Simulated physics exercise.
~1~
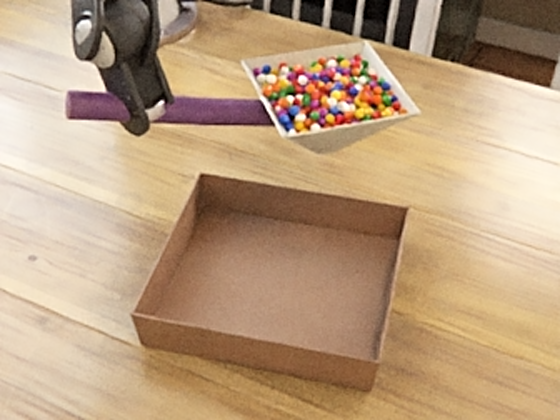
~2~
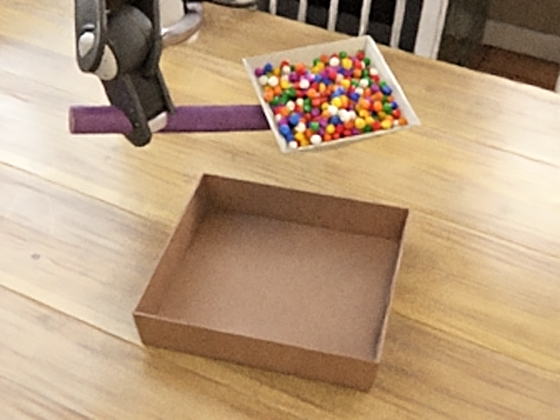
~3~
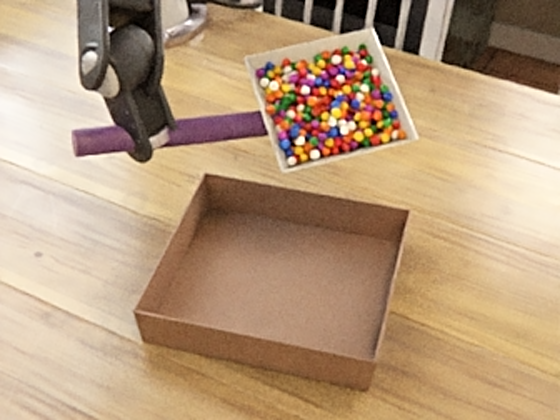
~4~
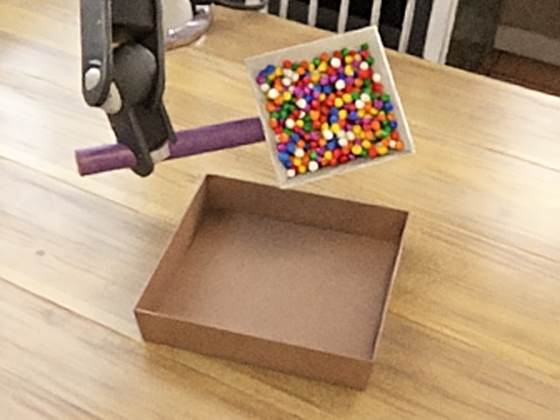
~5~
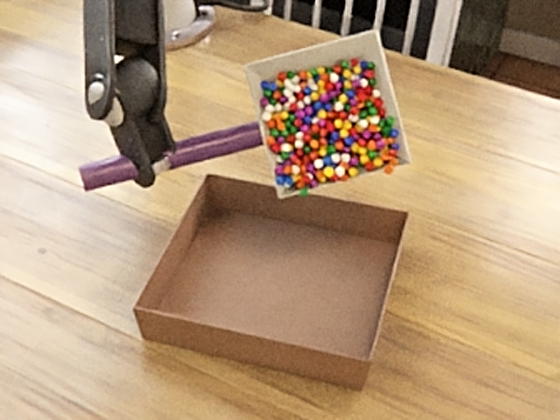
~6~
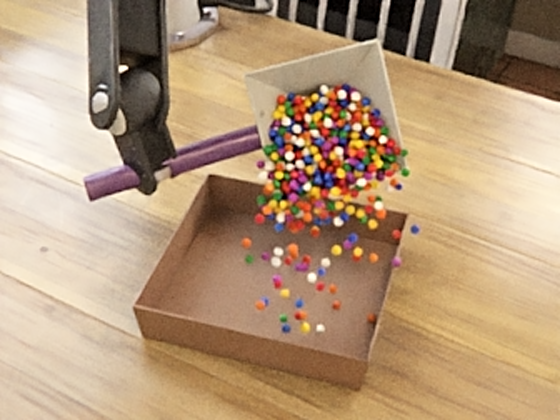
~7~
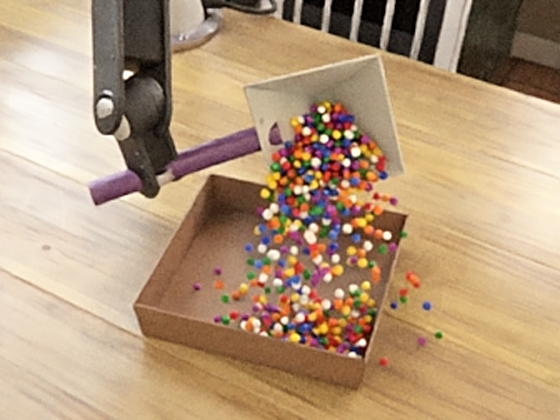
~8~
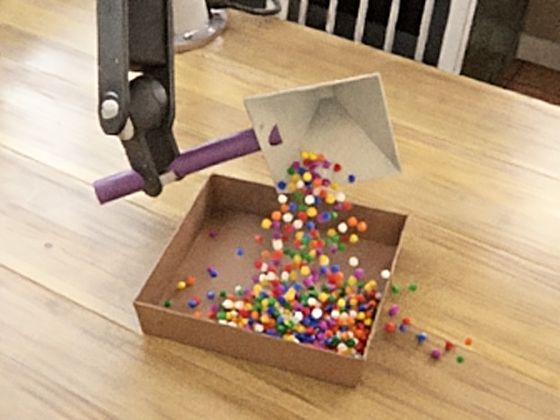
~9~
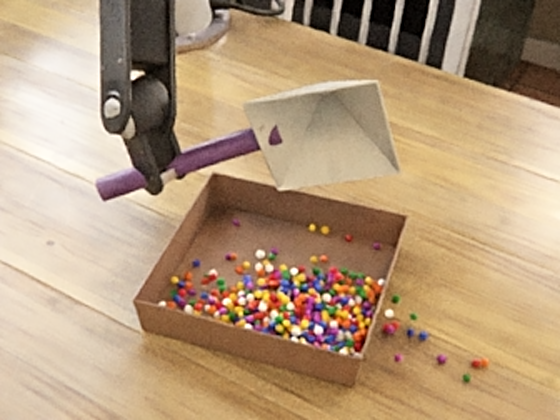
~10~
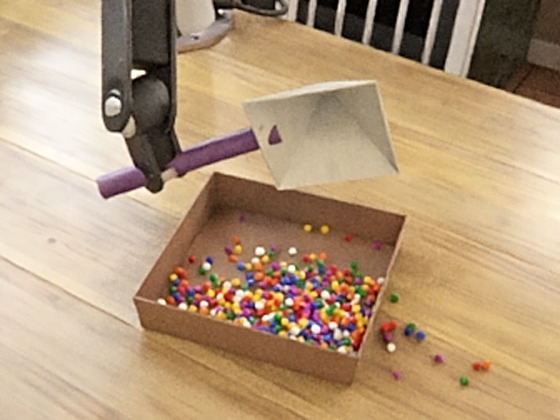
A pale square scoop full of multicoloured beads, fixed to a purple rod held by a dark mechanical gripper, hangs over a wooden table seen from above at an angle. Below it sits an open, empty brown tray with low sides. The gripper steadily turns the rod, tipping the scoop forward until beads begin spilling over its lower edge. They pour down in a thick stream that thins as the scoop empties. Most beads settle in a spread layer toward the tray's near side, while a few lie scattered on the table to its right, and the emptied scoop stays tilted above.
